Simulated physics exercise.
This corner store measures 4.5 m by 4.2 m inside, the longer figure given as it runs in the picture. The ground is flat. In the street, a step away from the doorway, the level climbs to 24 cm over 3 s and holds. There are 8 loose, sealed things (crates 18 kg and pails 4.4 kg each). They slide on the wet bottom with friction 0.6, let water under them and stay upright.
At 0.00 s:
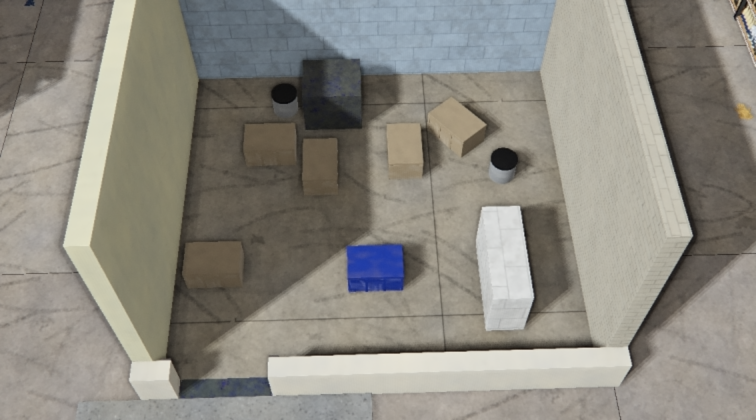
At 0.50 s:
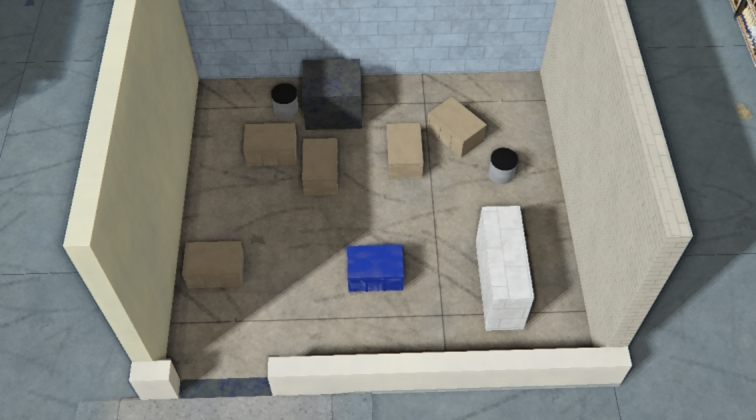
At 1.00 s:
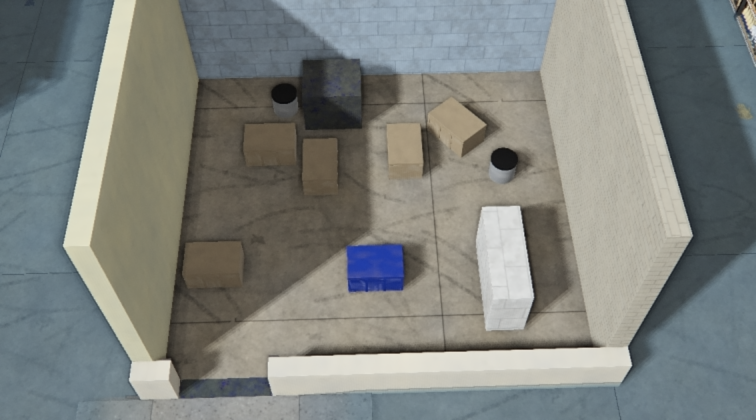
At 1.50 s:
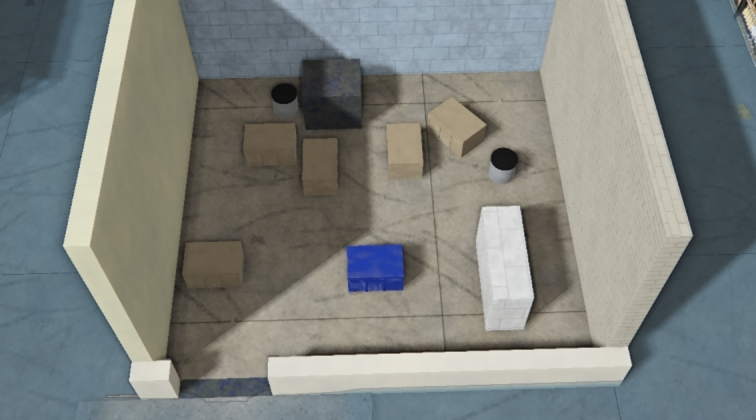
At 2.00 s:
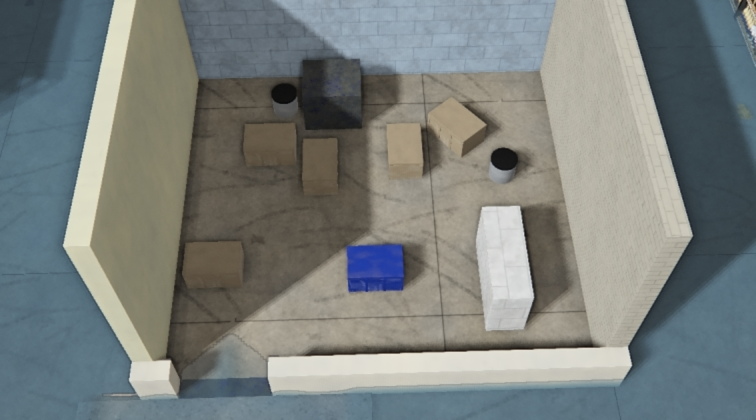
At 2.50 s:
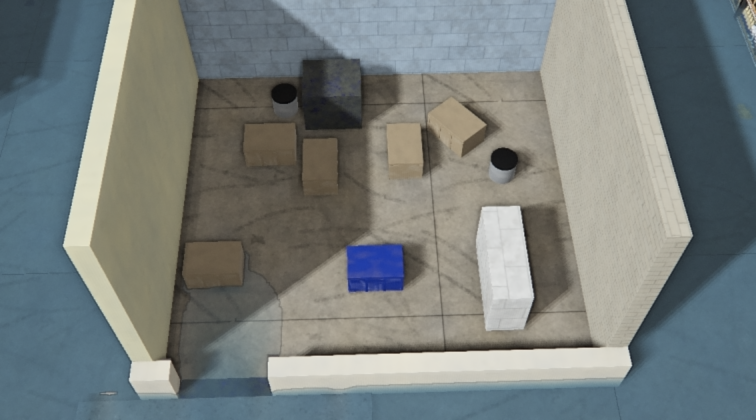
A roofless corner store with cream side walls, a pale blue back wall and a doorway gap at front left is seen from high above by a still camera. Five tan boxes, two dark-topped pails and a dark block stand inside, with a blue crate near the front and a white block at right. Bluish water spreads over the street, then creeps through the doorway onto the floor, while nothing inside shifts.
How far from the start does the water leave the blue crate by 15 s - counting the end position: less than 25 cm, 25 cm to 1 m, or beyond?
The blue crate barely shifts.
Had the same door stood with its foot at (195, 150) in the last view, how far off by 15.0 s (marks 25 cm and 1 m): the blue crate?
In that case the blue crate travels far.
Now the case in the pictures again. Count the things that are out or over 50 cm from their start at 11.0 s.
3 of them.
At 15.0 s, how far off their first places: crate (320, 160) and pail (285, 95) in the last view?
In turn: 250 cm, 40 cm.
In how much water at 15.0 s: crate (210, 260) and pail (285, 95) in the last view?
Roughly 14 and 8 cm.
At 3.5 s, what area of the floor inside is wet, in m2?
Some 3.5 m2.
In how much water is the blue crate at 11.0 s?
Roughly 4 cm.
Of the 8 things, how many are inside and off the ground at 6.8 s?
I count 2.
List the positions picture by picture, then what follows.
In the first picture, the blue crate at (375, 261) rests on the ground; 0.0 m2 under water; 0 of 8 have shifted.
In the second picture, the blue crate at (375, 261), on the bottom; 0.0 m2 under water; 0 of 8 have shifted.
In the third picture, the blue crate at (375, 261) rests on the ground; water covers 0.0 m2; 0 of 8 have shifted.
In the fourth picture, the blue crate at (375, 261) rests on the ground; 0.0 m2 under water; 0 of 8 have shifted.
In the fifth picture, the blue crate at (375, 261) rests on the ground; water covers 0.3 m2; 0 of 8 have shifted.
In the sixth picture, the blue crate at (375, 261), on the bottom; water covers 1.0 m2; 0 of 8 have shifted.
After 3.5 s the blue crate is near (375, 261), 0.0 m from its start, aground; 0 afloat.
After 6.8 s the blue crate is near (375, 261), 0.0 m from its start, aground; 2 afloat.
After 11.0 s the blue crate is near (375, 261), 0.0 m from its start, aground; 6 afloat.
After 15.0 s the blue crate is near (375, 261), 0.0 m from its start, aground; 6 afloat.
